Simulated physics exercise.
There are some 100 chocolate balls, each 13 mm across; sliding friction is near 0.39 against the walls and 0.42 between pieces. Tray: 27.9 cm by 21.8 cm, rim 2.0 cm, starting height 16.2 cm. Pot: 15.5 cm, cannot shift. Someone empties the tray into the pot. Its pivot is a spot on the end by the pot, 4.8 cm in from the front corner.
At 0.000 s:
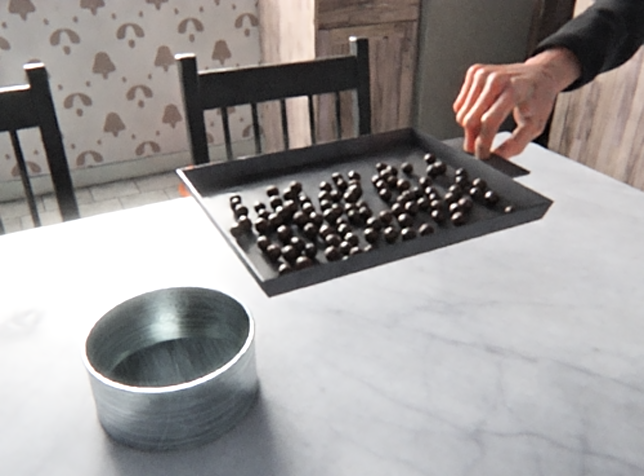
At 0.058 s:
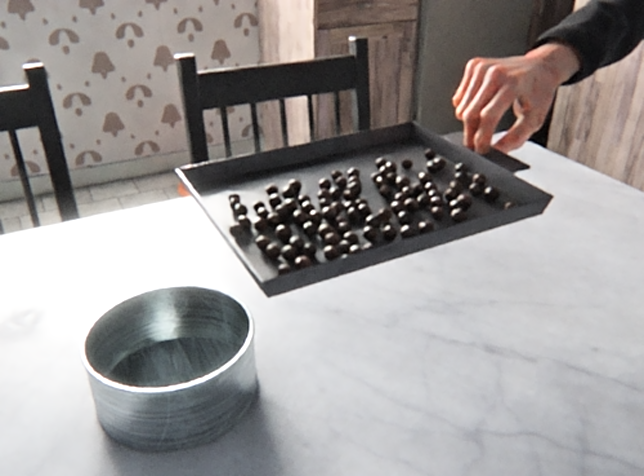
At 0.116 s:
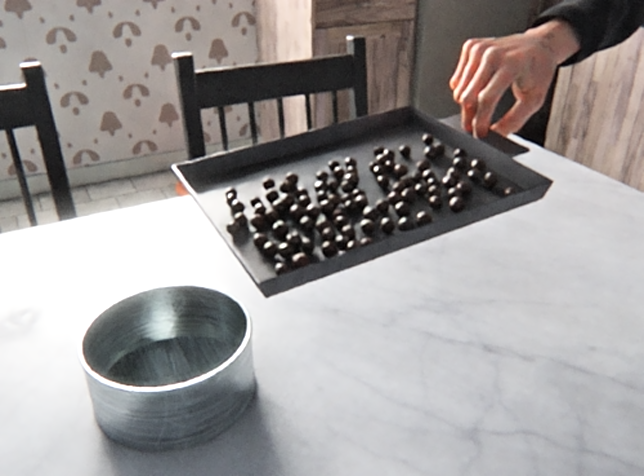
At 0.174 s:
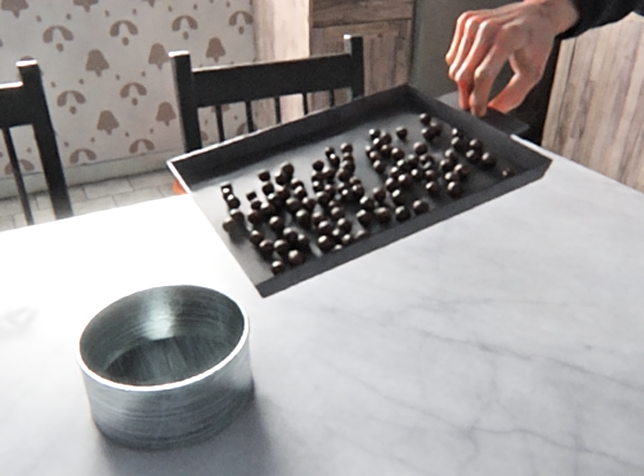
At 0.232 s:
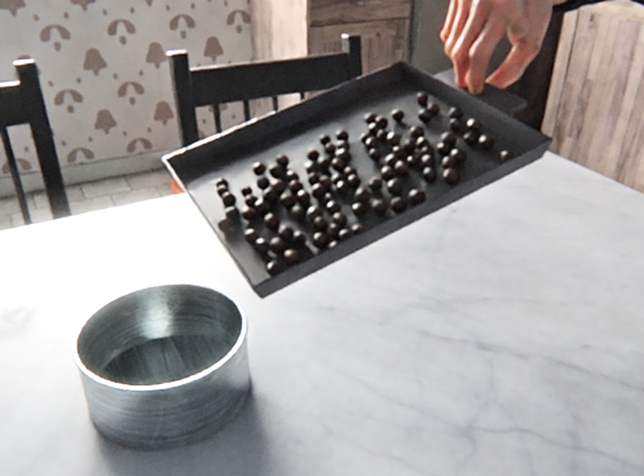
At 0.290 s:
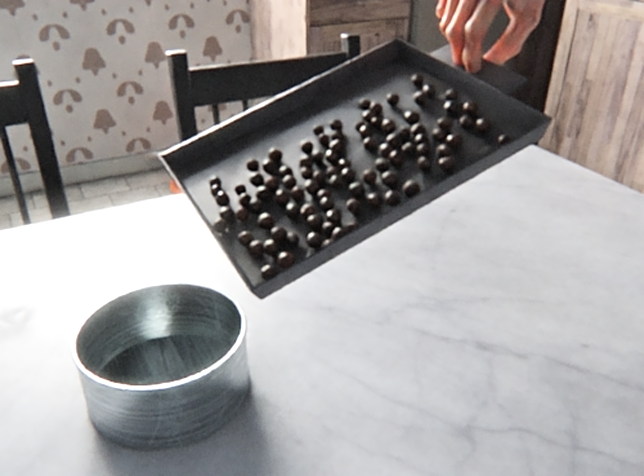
At a marble table, a hand raises the right end of a tray of dark balls.
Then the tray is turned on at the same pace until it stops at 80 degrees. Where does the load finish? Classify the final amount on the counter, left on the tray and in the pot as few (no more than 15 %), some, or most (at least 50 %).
Counter: Most. Tray: Few. Pot: Some.
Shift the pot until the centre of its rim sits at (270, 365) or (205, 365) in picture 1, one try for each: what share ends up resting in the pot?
In order, about 65 and about 85 per cent.
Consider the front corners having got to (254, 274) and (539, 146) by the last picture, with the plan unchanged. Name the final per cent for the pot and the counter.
Pot 70 % / counter 25 %.
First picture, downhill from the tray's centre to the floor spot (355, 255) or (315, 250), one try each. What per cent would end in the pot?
Roughly 0 per cent on the first try and 0 per cent on the second.
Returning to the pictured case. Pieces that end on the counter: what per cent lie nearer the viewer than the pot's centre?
Near 100 in a hundred.
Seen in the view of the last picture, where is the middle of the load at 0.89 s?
Approx. (242, 216).
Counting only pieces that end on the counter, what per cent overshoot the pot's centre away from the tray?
About 60 per cent.
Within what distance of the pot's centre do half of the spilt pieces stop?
About 18 cm from the centre.
After 0.65 s, tilt 49 degrees; the tray holds 100 %, the pot 0 %.
Then, at 0.89 s, tilt 69 degrees; the tray holds 95 %, the pot 0 %.
After 1.24 s, tilt 80 degrees; the tray holds 55 %, the pot 5 %.
In the end, at 2.7 s, counter 75 %, tray 0 %, pot 25 %.
